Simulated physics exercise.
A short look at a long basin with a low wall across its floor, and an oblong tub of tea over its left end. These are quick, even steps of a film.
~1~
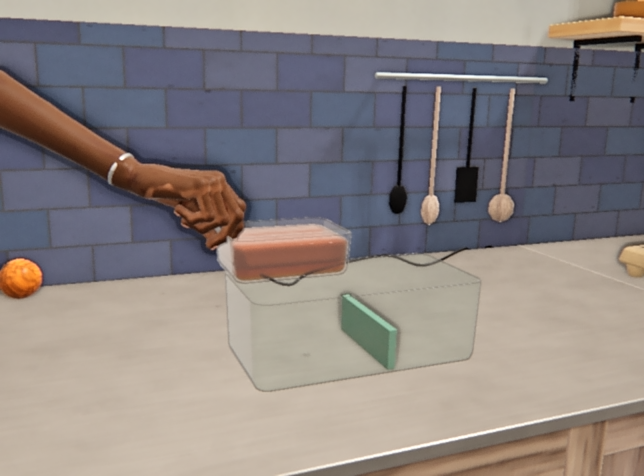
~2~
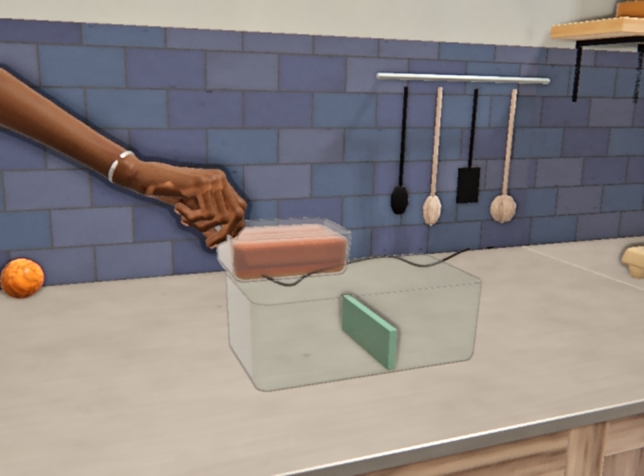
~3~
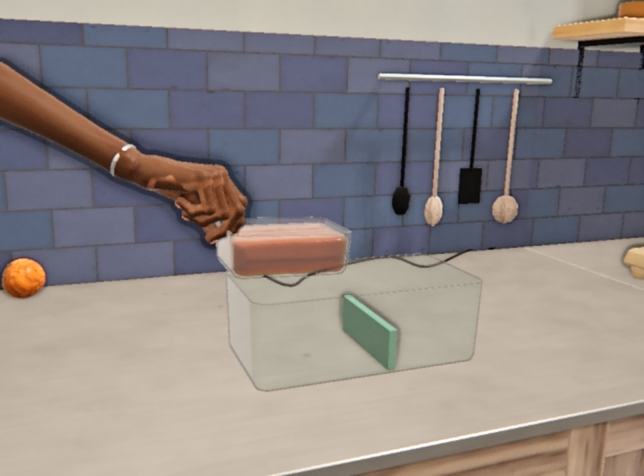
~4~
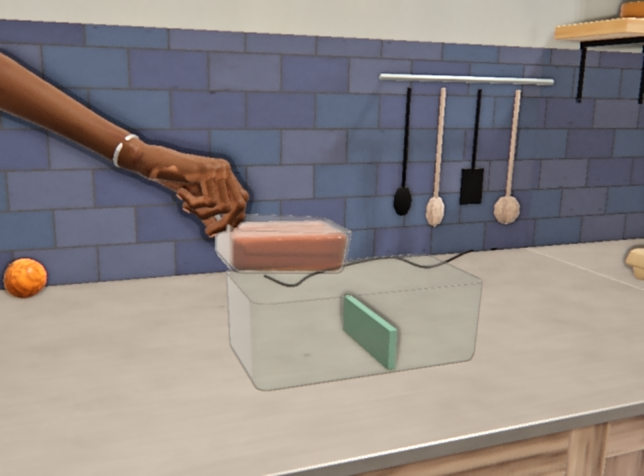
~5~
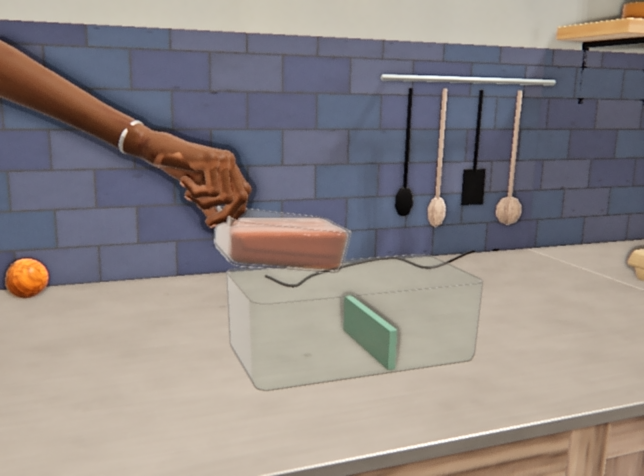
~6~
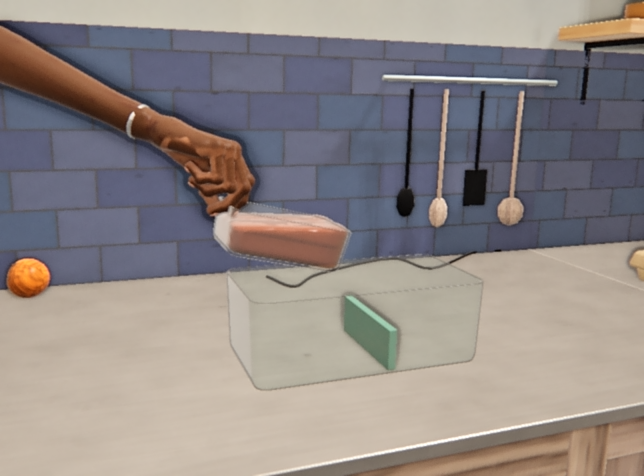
On a kitchen counter, a hand gradually tilts an oblong tub of tea rightward above a long basin.
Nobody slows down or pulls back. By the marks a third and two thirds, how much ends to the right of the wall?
It comes to over two thirds.
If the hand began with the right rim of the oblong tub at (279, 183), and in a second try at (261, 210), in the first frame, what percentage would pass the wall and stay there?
About 45 and 5 per cent.
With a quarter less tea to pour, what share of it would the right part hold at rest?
About 85 per cent.
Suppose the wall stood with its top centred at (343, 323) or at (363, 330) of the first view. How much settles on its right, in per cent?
Roughly 90 per cent, and 75 per cent.
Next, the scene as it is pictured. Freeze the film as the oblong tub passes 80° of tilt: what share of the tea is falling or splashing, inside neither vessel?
It comes to 50 per cent or so.
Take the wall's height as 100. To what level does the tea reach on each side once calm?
Left: 10 %. Right: 50 %.
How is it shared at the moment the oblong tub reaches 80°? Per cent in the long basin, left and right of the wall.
The left part 5 per cent, the right part 20.
A moment on, the oblong tub is tipped on its side and 26 per cent is still to pour, 3 is left of the wall and 22 right of it.
Next, the oblong tub is tipped right over and 0 per cent is still to pour, 6 is left of the wall and 81 right of it.
Then the oblong tub is tipped right over and 0 per cent is still to pour, 12 is left of the wall and 84 right of it.
Later the oblong tub is tipped right over and 0 per cent is still to pour, 13 is left of the wall and 84 right of it.
Finally, 13 per cent lies left of the wall, 84 right of it and 4 outside.
